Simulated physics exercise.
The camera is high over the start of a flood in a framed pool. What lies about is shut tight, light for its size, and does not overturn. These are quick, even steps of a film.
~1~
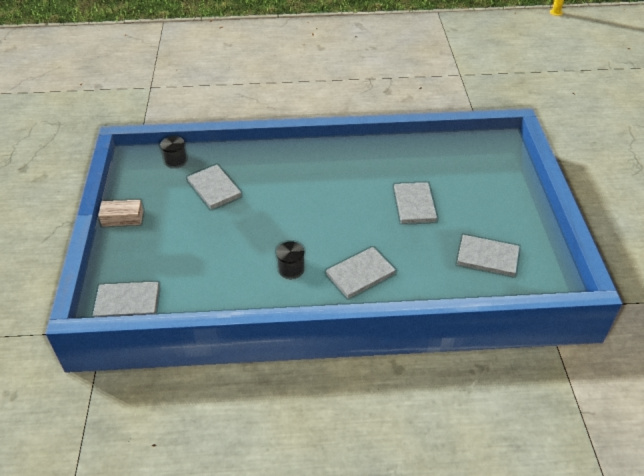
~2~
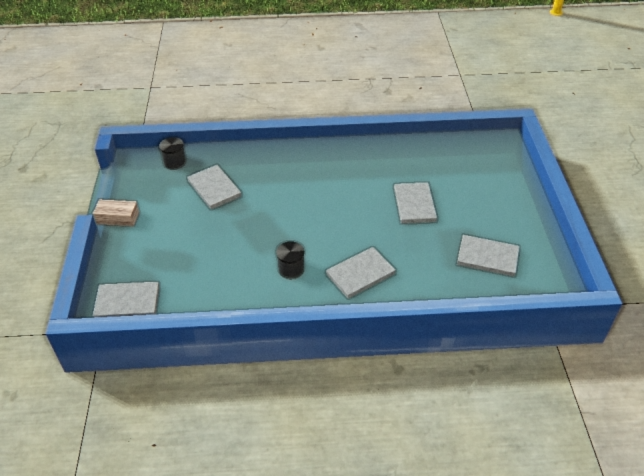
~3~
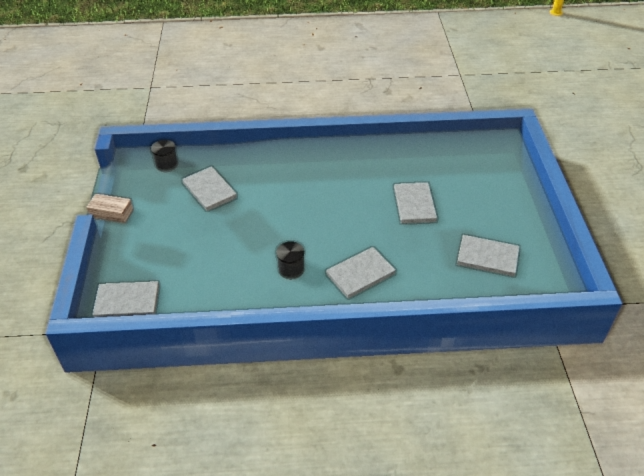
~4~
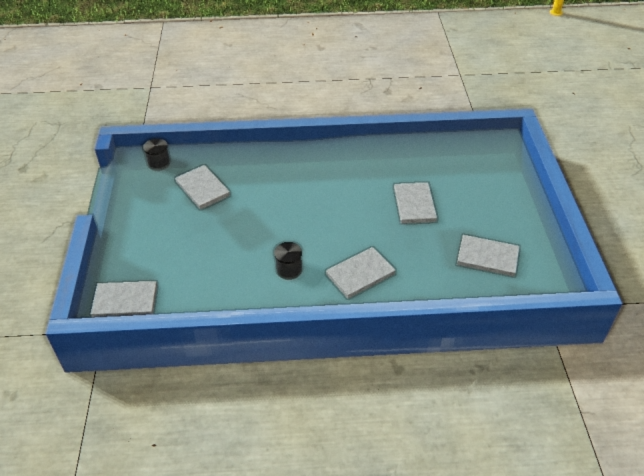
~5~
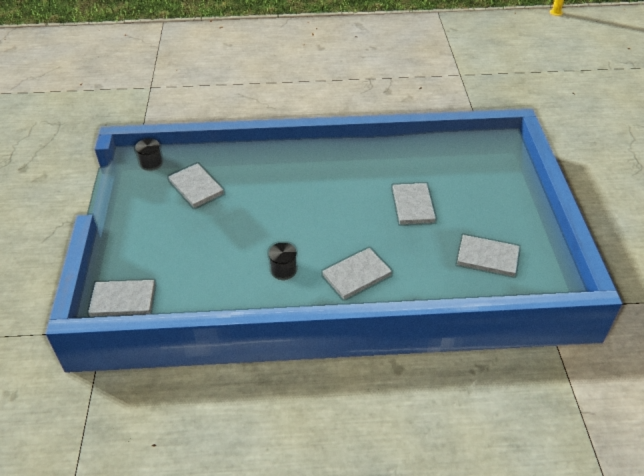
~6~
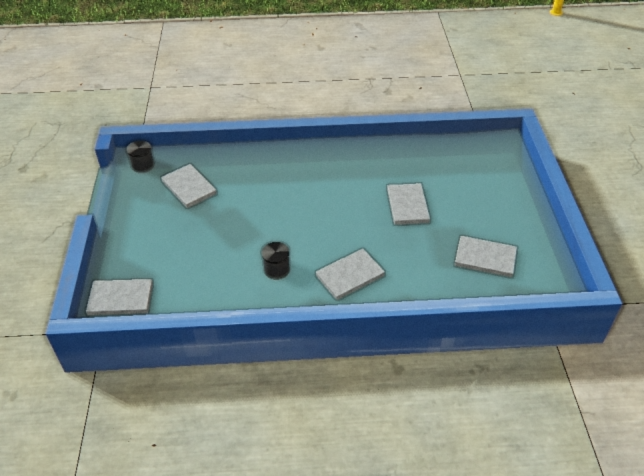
In a shallow blue-framed pool on concrete, a gap opened in the left side and a small wooden block slipped out through it, then the black cylinders and gray slabs drifted slightly left.
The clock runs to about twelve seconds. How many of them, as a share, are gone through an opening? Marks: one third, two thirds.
It is from one to two thirds.
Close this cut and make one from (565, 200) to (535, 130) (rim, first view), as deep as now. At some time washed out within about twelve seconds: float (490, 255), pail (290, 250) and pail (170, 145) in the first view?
As listed: Carried outside, kept in, stays.
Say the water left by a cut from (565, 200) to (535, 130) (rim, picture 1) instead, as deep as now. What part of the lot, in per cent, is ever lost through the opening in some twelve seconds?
I make it 20 per cent.
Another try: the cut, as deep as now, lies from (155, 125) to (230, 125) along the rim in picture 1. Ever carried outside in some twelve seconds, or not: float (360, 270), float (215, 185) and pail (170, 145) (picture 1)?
In that order: Stays, yes, out.
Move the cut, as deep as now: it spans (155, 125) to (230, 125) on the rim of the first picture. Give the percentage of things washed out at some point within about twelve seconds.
About 20 per cent.
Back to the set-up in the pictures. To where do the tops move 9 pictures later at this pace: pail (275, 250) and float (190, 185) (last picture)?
Roughly at (250, 253) and (127, 185).
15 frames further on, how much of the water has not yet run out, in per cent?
Close to 80 %.
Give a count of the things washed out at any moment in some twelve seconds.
It comes to 3.
A moment on, 1 of 8 are out; 7 afloat.
Next, 2 of 8 are out; 6 afloat.
Later, 3 of 8 are out; 5 afloat.
In the end, 3 of 8 are out; 5 afloat.
